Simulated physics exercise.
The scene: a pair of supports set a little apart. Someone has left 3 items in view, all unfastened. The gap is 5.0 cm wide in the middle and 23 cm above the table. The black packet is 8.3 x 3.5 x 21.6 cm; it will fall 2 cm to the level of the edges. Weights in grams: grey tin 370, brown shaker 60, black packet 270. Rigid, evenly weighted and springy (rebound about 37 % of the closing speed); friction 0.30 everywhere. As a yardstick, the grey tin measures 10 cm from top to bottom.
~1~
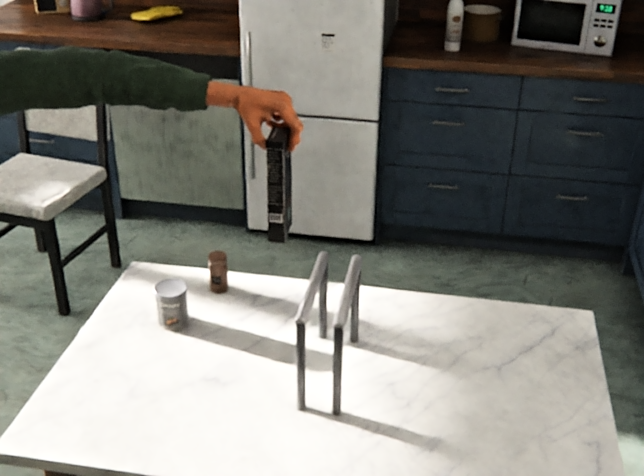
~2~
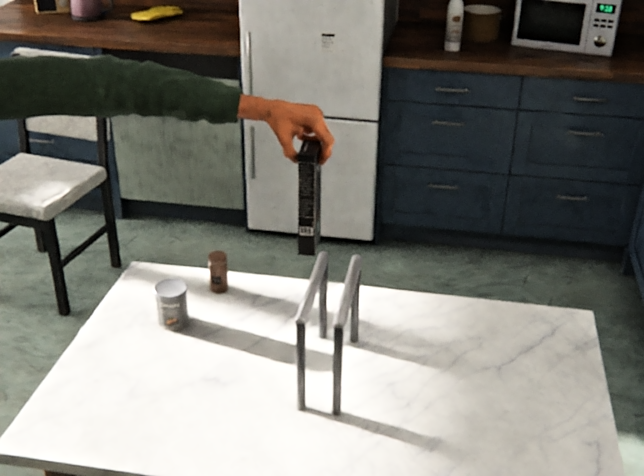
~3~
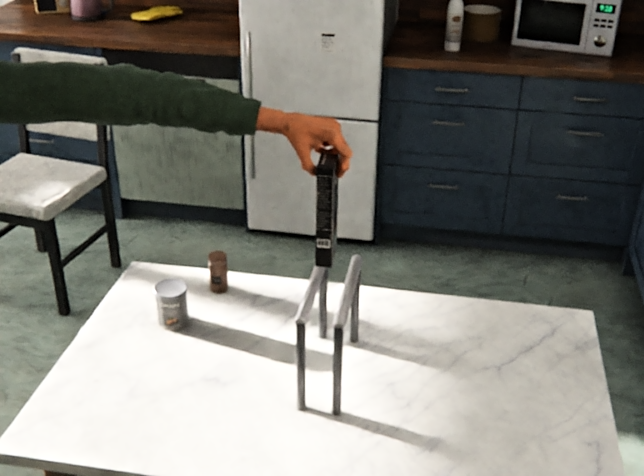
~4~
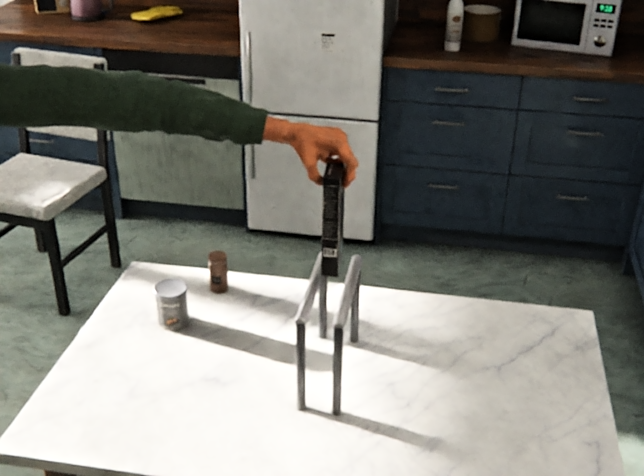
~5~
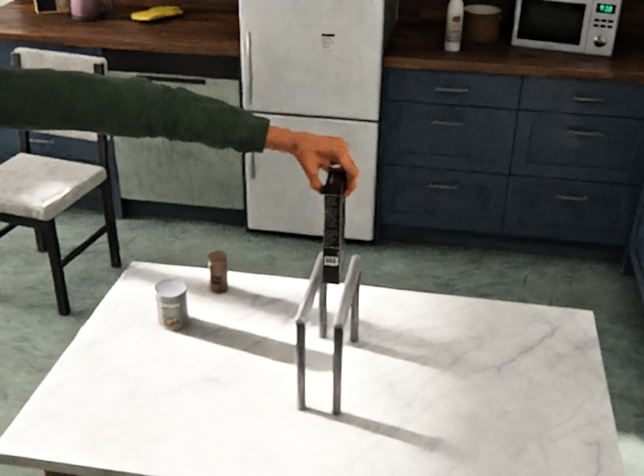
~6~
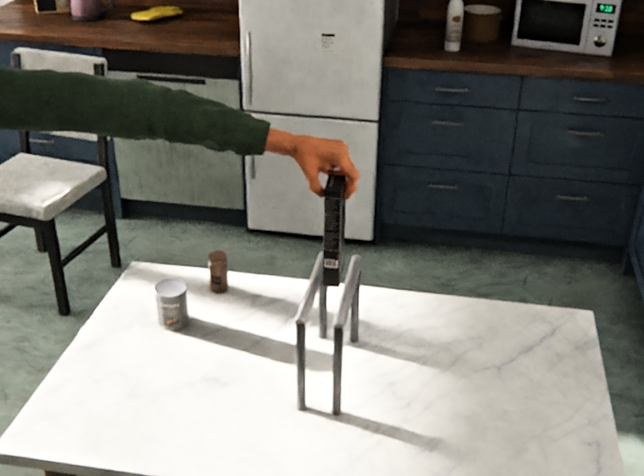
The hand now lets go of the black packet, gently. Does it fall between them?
It drops through.
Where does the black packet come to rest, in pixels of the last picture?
Around (332, 333).
Then, 0.20 s after the last picture, black packet slid 10 cm near (333, 272).
Then, 0.30 s after the last picture, black packet slid 25 cm near (332, 332).
At rest, not toppled but over 4 cm from the start, black packet; the other 2 in place, give or take 4 cm. Seen from the same camera at the end, black packet near (332, 333). The packet goes down the gap.
